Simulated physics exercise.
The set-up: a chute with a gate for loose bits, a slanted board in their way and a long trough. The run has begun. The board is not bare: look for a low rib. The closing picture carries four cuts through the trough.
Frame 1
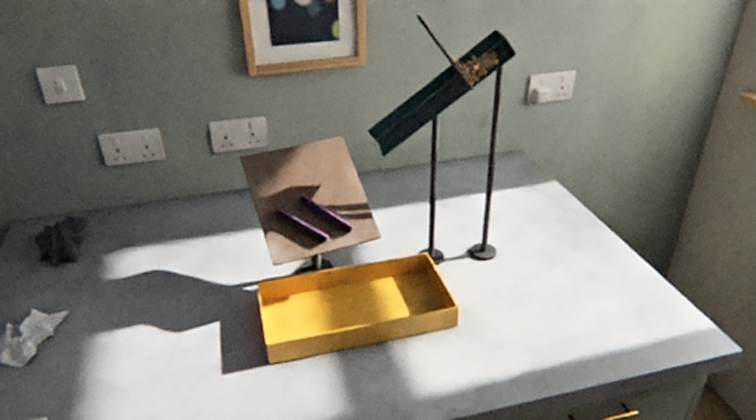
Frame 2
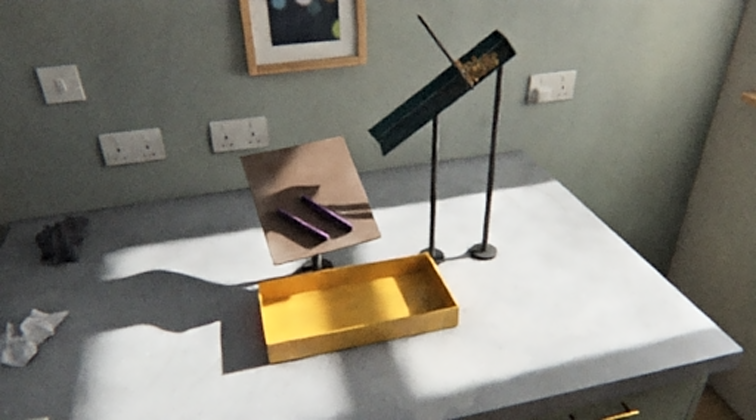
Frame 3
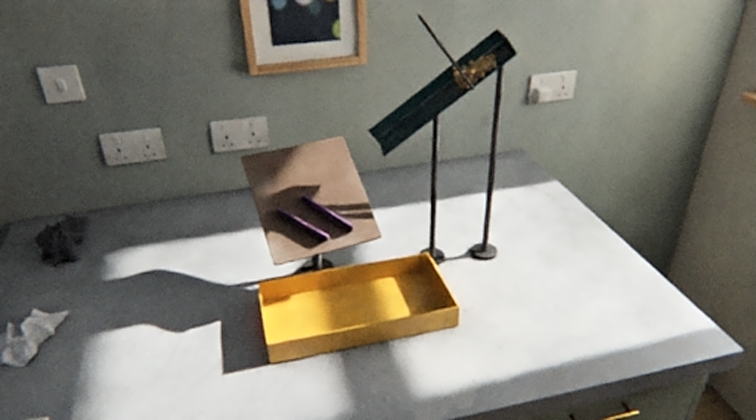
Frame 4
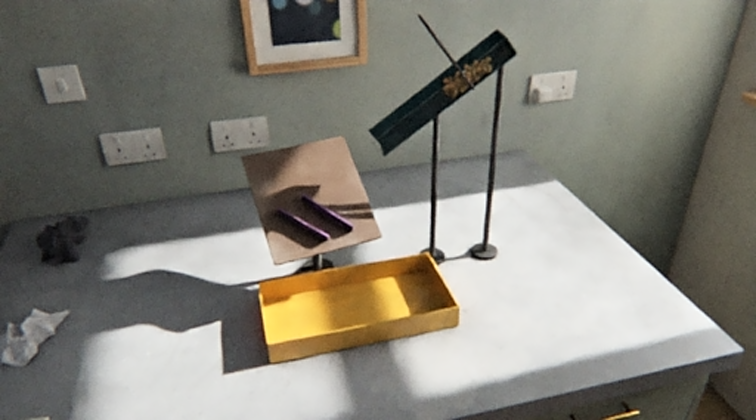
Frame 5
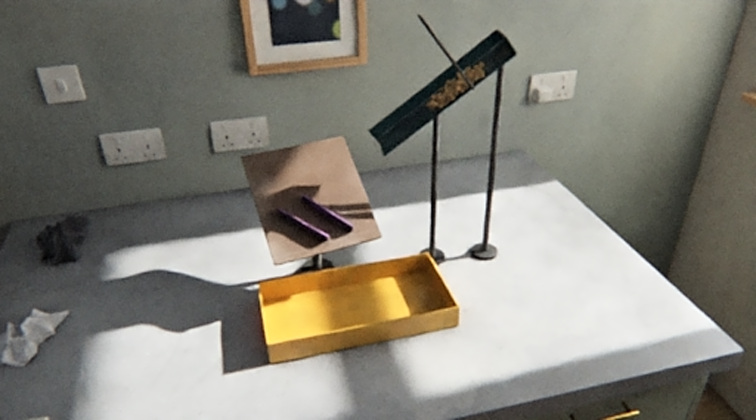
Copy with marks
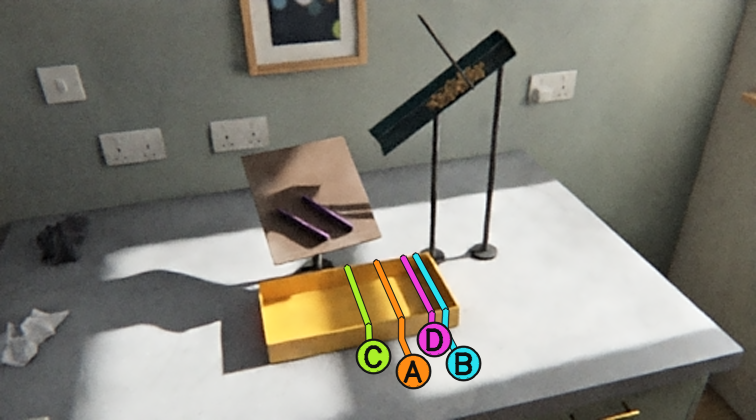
A dark green chute holds small tan bits that slide a short way down it leftward.
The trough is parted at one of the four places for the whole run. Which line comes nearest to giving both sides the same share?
A.
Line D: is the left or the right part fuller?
Left.
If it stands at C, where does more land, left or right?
Right.
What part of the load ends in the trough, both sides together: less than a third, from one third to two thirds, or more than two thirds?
More than two thirds.
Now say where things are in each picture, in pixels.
Load behind the gate at (477, 68), dried chickpeas; lip of the chute at (381, 151), sloping fairly steeply, in the first frame.
Middle of the board at (311, 197), tilted fairly steeply; middle of its low edge at (330, 251); of its high edge at (293, 146), in the second frame.
Front corners of the trough at (268, 344) and (459, 307), empty; front of the load at (463, 86), in the third frame.
Middle of the load at (468, 75); its front at (449, 94), about a quarter of the way to the lip; rib from (278, 208) to (329, 236); rib from (303, 194) to (354, 226), in the fourth frame.
Middle of the load at (457, 84); its front at (428, 104), about a third of the way to the lip, in the fifth frame.
On the marked copy, line A crosses the front rim at (401, 318); line B crosses the front rim at (445, 310); line C crosses the front rim at (368, 325); line D crosses the front rim at (431, 312).
With A, of what is caught, about two thirds on the left of the divider, about a third on the right.
With B, of what is caught, all on the left of the divider, none on the right.
With C, of what is caught, a small part on the left of the divider, nearly all on the right.
With D, of what is caught, all on the left of the divider, none on the right.
